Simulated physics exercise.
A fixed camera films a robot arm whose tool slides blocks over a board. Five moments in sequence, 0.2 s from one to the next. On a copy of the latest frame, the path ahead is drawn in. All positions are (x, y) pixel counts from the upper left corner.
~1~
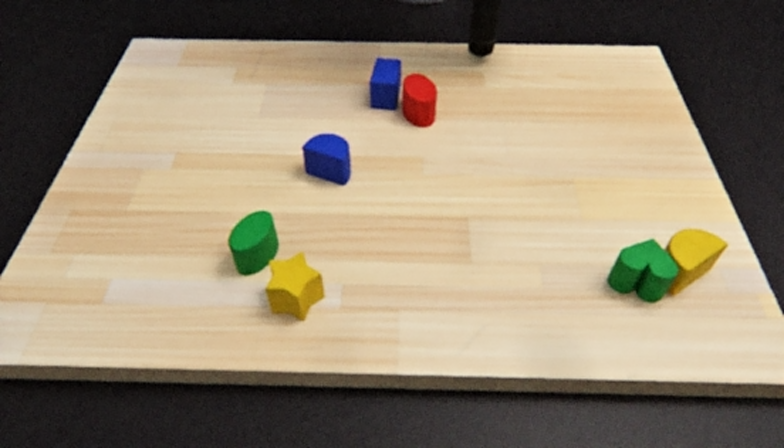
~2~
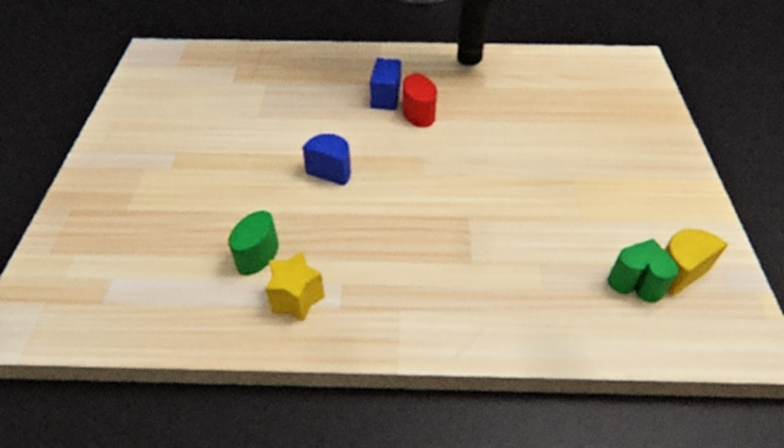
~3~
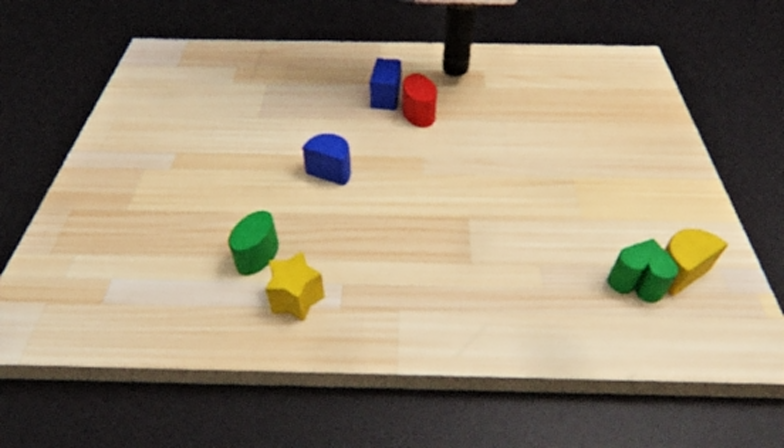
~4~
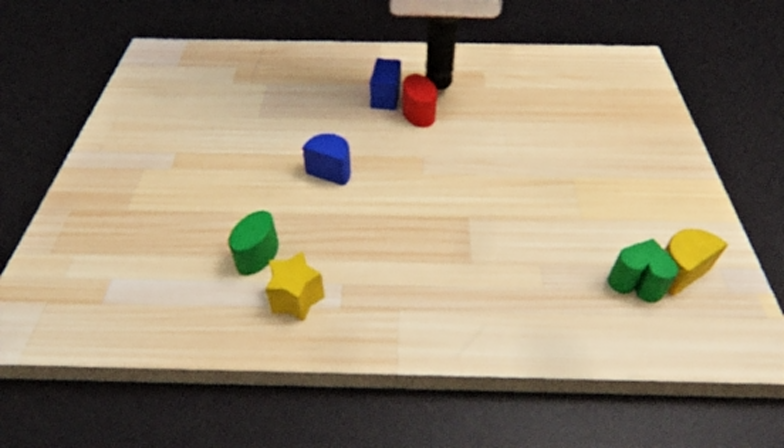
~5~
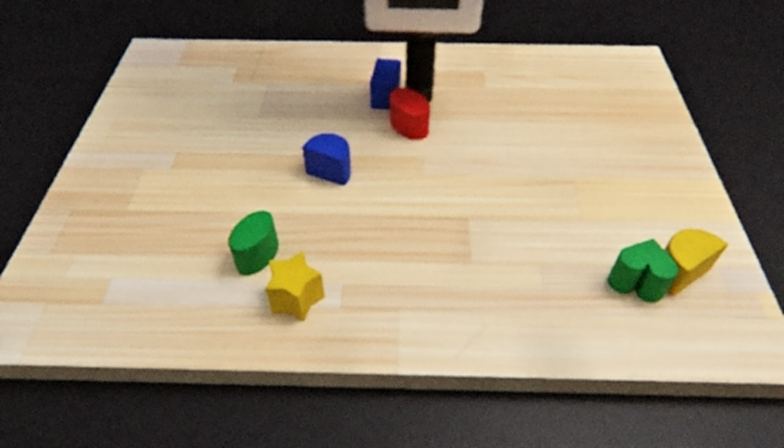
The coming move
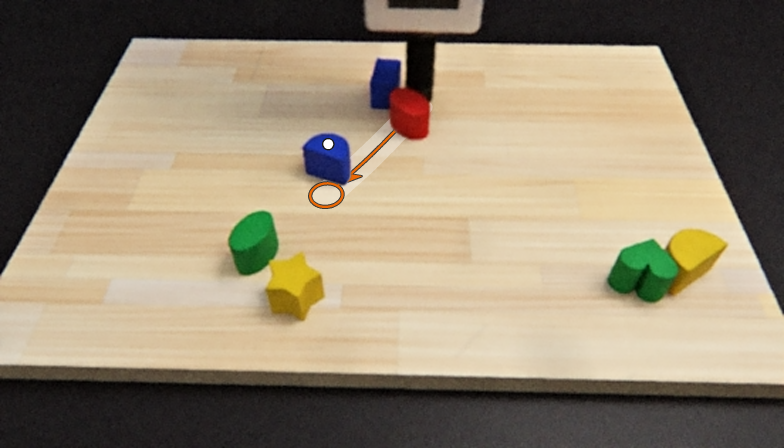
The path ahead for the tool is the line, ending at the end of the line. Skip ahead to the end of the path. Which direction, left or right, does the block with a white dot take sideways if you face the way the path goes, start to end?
It goes right.
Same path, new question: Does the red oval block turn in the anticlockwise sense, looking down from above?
I believe so.
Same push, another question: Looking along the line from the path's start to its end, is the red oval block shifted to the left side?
Yes, that is how it ends up.
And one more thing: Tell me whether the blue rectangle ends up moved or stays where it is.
It keeps its spot.
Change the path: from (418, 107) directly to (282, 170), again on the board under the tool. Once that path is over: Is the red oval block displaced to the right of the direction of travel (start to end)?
I believe not.
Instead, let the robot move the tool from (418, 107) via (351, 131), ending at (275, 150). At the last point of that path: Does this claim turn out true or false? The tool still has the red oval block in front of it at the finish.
The statement is incorrect.
The drawn path runs from (418, 107) over (392, 134) and (362, 164) to (326, 195); the dot is on the blue half-round block.
What follows on the original path. One third of the way, tool at (391, 126); red oval block at (399, 129), turned 55° anticlockwise.
Two thirds of the way, tool at (361, 155); blue half-round block at (325, 145); red oval block at (395, 143), turned 110° anticlockwise.
At the end, tool at (325, 186); blue half-round block at (292, 158), turned 80° clockwise; blue rectangle not moved; red oval block at (395, 143), turned 110° anticlockwise.
